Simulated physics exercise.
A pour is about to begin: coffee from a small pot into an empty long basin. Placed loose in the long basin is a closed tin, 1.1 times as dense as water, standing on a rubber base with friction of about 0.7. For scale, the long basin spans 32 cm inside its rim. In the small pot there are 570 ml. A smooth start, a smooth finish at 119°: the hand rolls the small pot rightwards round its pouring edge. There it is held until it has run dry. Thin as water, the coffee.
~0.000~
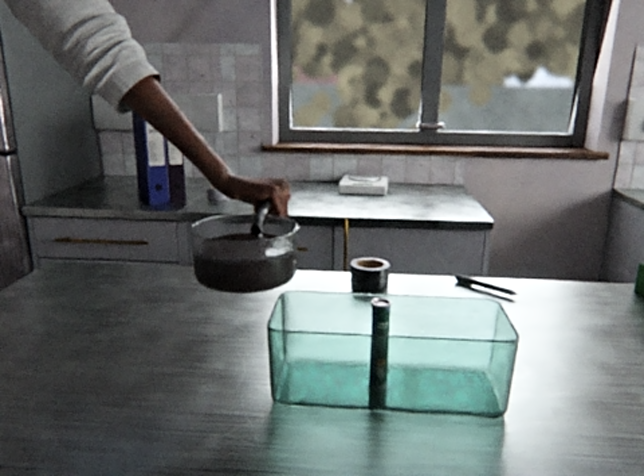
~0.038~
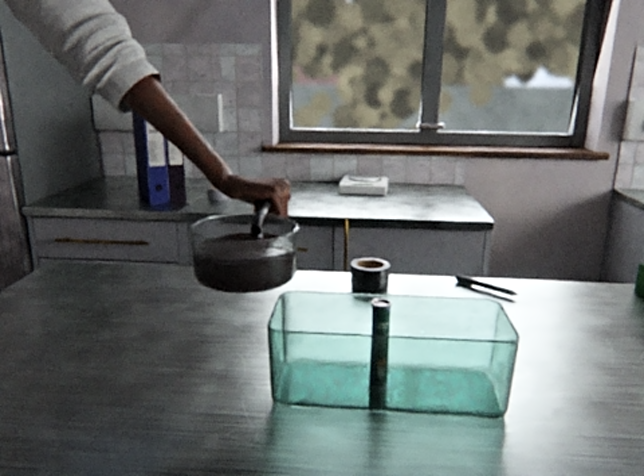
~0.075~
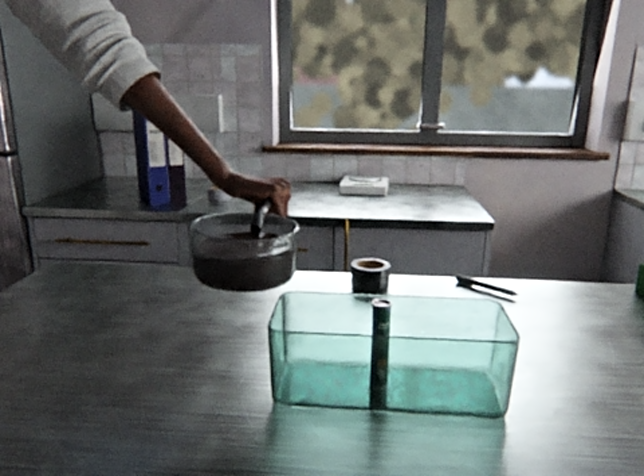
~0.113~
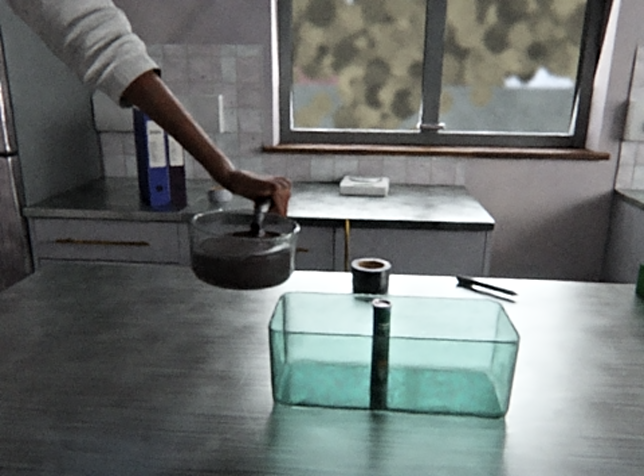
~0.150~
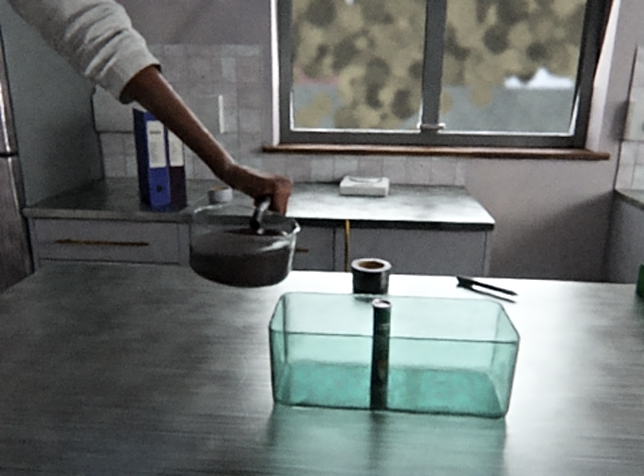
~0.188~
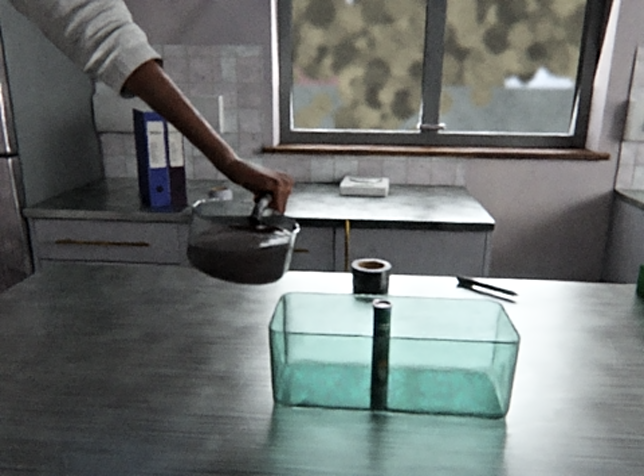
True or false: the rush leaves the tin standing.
False.
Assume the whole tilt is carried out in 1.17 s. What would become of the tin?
The tin tumbles.
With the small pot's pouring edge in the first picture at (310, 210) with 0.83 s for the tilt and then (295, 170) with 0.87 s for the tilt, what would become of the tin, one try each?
In the first try it comes down; in the second it comes down.
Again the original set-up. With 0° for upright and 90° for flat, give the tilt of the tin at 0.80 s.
Looks like some 25 degrees from vertical upright.
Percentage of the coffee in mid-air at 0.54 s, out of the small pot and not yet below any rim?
Close to 38 in a hundred.
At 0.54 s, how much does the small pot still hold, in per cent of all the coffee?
I'd put it near 60 percent.
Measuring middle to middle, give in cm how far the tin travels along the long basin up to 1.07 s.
Reading: Roughly 10 cm.
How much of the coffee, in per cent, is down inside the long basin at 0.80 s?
Some 82 per cent.
After 0.54 s the tilt is 82° and 60 per cent is still to pour; the tin stands where it began.
After 0.80 s the tilt is 117° and 4 per cent is still to pour; the tin leans 27°.
After 1.07 s the tilt is 119° and 0 per cent is still to pour; the tin lies on its side.
After 1.37 s the tilt is 119° and 0 per cent is still to pour; the tin lies on its side.
In the end the tin lies on its side.
